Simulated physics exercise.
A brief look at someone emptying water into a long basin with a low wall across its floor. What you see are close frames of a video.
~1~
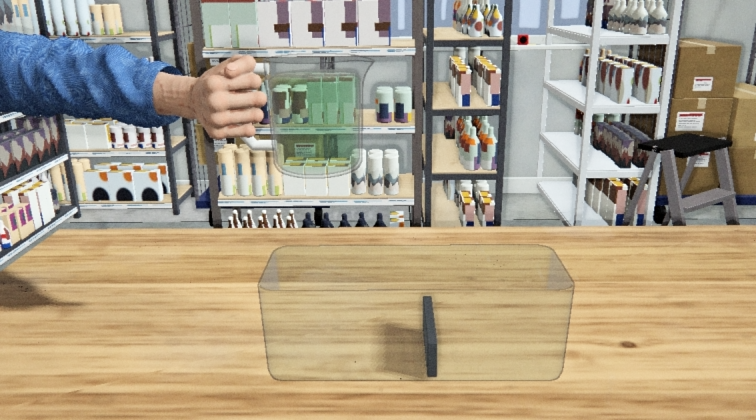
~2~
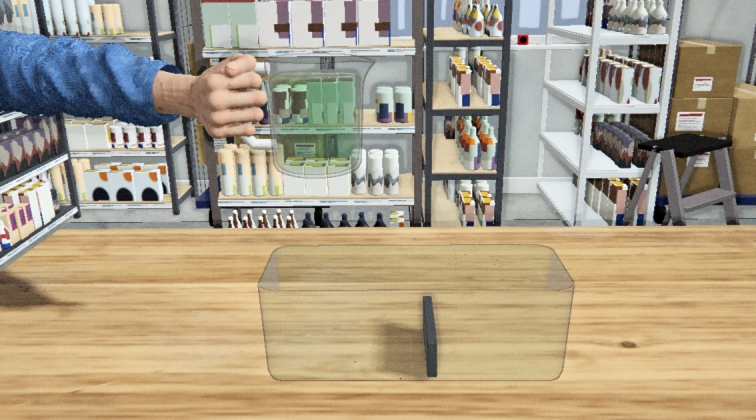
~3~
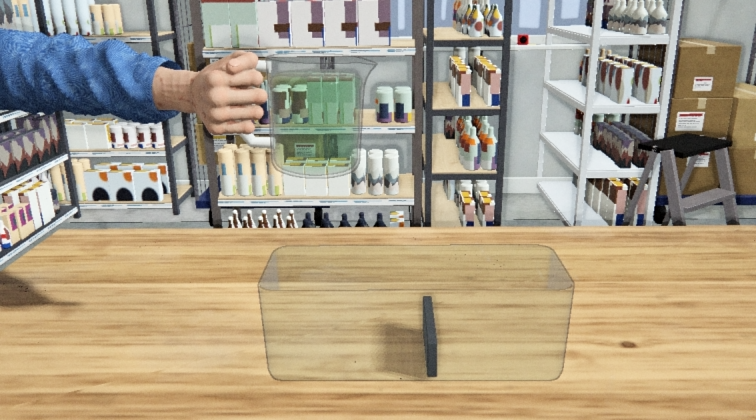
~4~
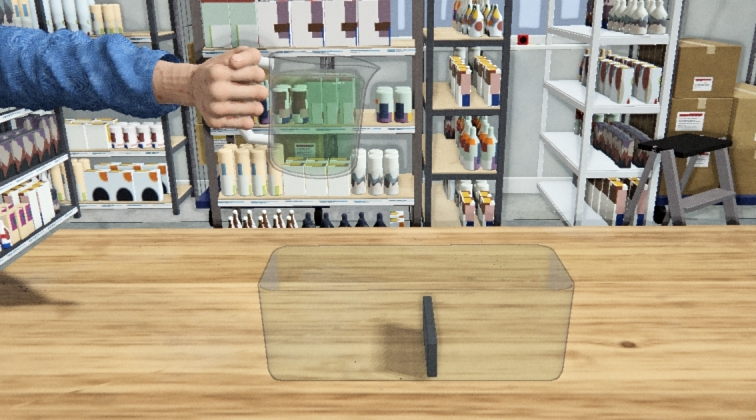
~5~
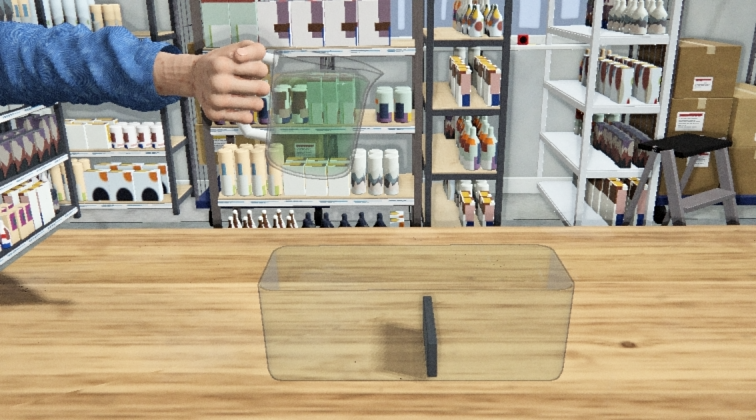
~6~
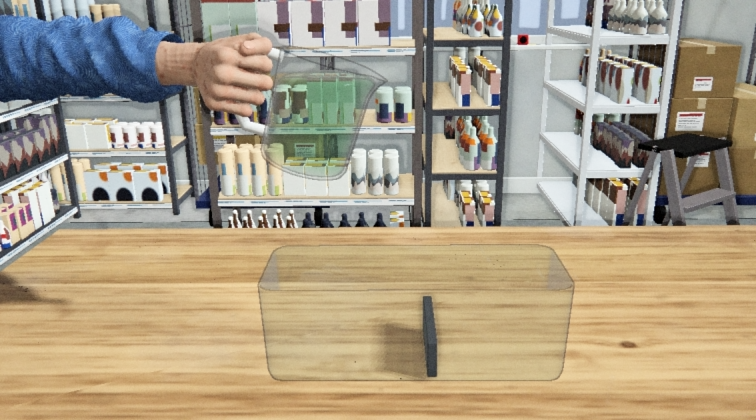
In a shop stockroom, a blue-sleeved arm slowly tilting a clear jug rightward above a long transparent basin on a wooden table.
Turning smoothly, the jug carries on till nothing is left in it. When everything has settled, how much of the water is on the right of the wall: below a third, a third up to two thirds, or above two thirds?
After it calms, what's right of the wall is a large share, beyond two thirds.
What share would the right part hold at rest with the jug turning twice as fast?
Near 65 %.
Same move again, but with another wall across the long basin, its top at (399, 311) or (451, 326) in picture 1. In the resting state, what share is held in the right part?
In order, 95 and 45 in a hundred.
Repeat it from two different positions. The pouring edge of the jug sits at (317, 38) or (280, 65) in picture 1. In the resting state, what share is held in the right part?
Result, first then second: About 5 % and about 10 %.
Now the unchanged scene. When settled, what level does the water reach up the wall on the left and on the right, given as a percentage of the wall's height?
20 % left, 70 % right.
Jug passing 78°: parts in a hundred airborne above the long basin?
Estimated: 25 per cent or thereabouts.
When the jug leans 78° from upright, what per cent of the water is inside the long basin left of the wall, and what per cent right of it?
Left 0 %, right 5 %.
A moment on, the jug is tipped on its side and 72 per cent is still to pour, 0 is left of the wall and 5 right of it.
Next, the jug is tipped right over and 18 per cent is still to pour, 3 is left of the wall and 54 right of it.
Then the jug is tipped right over and 1 per cent is still to pour, 18 is left of the wall and 77 right of it.
Later the jug is tipped right over and 0 per cent is still to pour, 22 is left of the wall and 77 right of it.
At rest 22 per cent lies left of the wall, 76 right of it and 1 outside.
